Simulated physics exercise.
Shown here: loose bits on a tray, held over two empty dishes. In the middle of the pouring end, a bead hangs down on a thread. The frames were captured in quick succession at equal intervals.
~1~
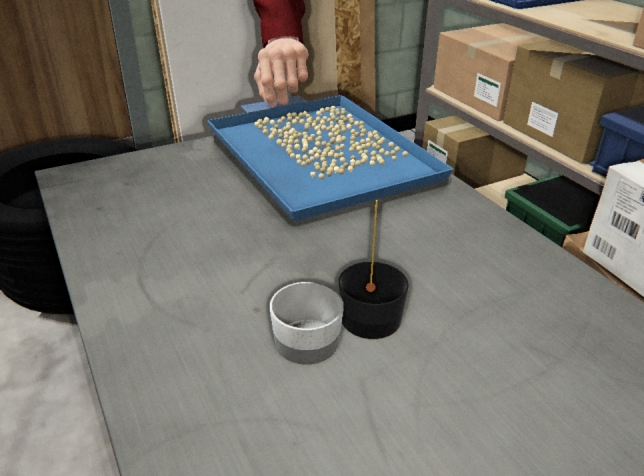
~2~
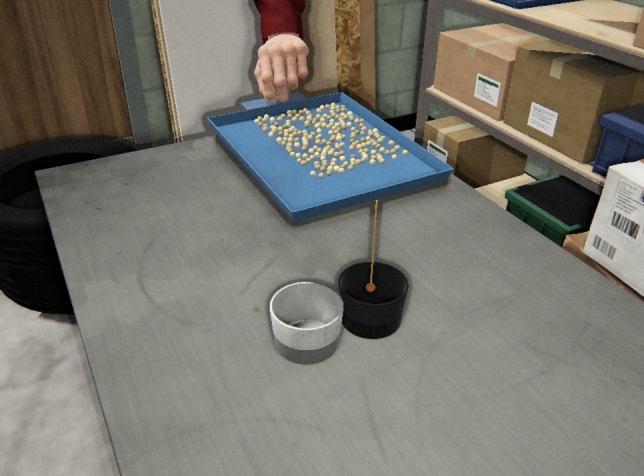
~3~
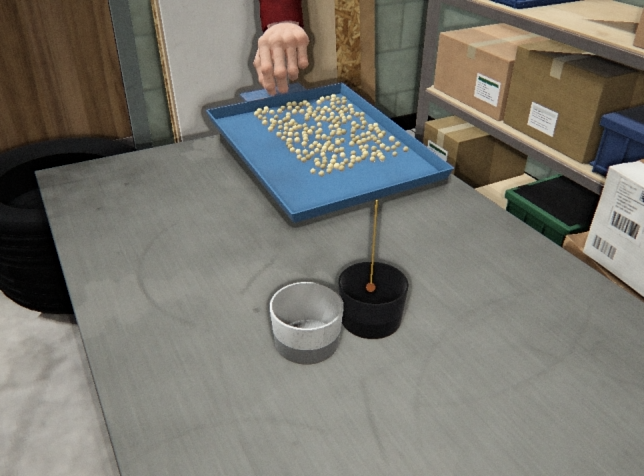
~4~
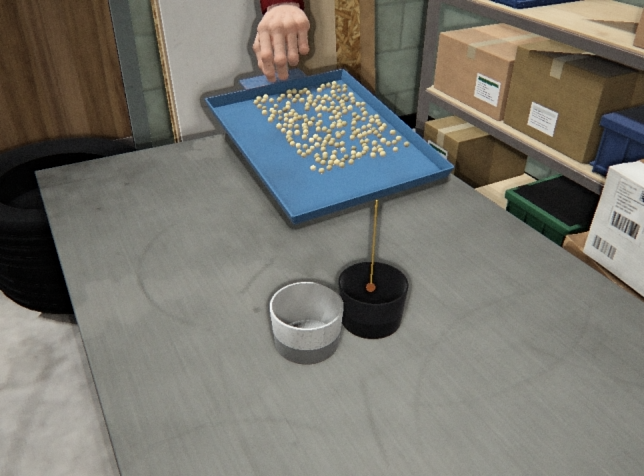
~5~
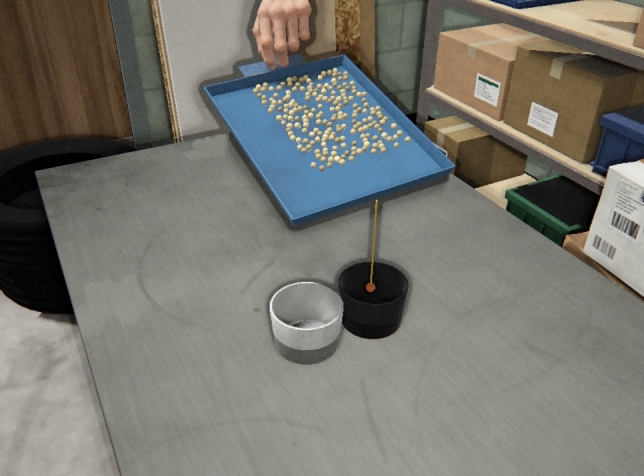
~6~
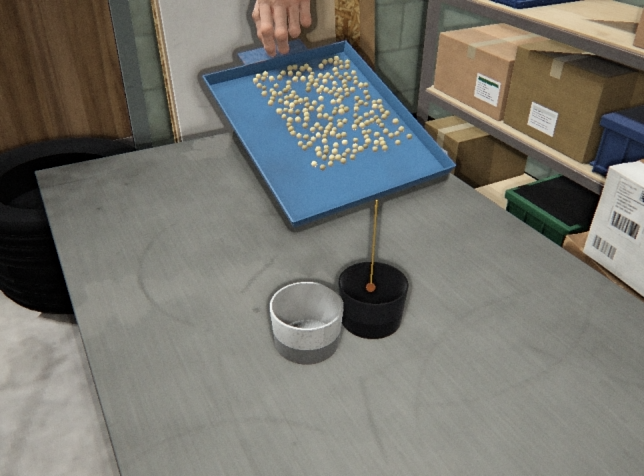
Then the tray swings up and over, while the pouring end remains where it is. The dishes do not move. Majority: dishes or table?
Mostly spilled.
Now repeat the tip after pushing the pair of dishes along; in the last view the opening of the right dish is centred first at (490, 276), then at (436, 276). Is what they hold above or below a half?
The first time it's lower than half, the second time lower than half.
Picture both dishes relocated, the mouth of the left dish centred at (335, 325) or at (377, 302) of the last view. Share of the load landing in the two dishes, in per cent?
First placement: 70 per cent; second placement: 20 per cent.
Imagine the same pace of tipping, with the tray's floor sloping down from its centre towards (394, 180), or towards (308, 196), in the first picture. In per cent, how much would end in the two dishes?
Lab note: Try 1 = 0 %, try 2 = 60 %.
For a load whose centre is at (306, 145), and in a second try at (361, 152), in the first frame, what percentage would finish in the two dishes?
Roughly 30 % and then 30 %.
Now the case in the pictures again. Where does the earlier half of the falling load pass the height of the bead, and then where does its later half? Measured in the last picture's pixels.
Earlier portion about (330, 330); later portion about (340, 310).
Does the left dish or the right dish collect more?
That's going to be the left-positioned one.
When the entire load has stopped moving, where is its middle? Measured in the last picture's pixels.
Roughly pixel (332, 383).
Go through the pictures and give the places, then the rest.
The first frame shows corners of the pouring end at (294, 209) and (448, 168), level; middle of the load at (333, 139), soya beans; left dish at (323, 342); right dish at (391, 318); bead on its thread at (371, 287).
The second frame shows corners of the pouring end at (294, 209) and (448, 168), level; middle of the load at (334, 138).
The third frame shows corners of the pouring end at (294, 211) and (449, 167), tipped barely, lowest at the left corner; middle of the load at (334, 132).
The fourth frame shows corners of the pouring end at (294, 213) and (450, 166), tipped a little, lowest at the left corner; middle of the load at (334, 124).
The fifth frame shows corners of the pouring end at (294, 216) and (450, 165), tipped a little, lowest at the left corner; middle of the load at (335, 116).
The sixth frame shows corners of the pouring end at (295, 218) and (451, 164), tipped clearly, lowest at the left corner; middle of the load at (336, 109); left dish at (323, 342); right dish at (391, 318).
Soon, tray tipped steeply; most on the tray; about a quarter in the air.
A while on, tray tipped right over; about half on the tray; a small part in the left dish; about a third outside both; a small part in the air.
Towards the end, tray tipped past a quarter turn; about a quarter in the left dish; most outside both.
Finally, tray tipped past a quarter turn; about a quarter in the left dish; none in the right dish; most outside both.
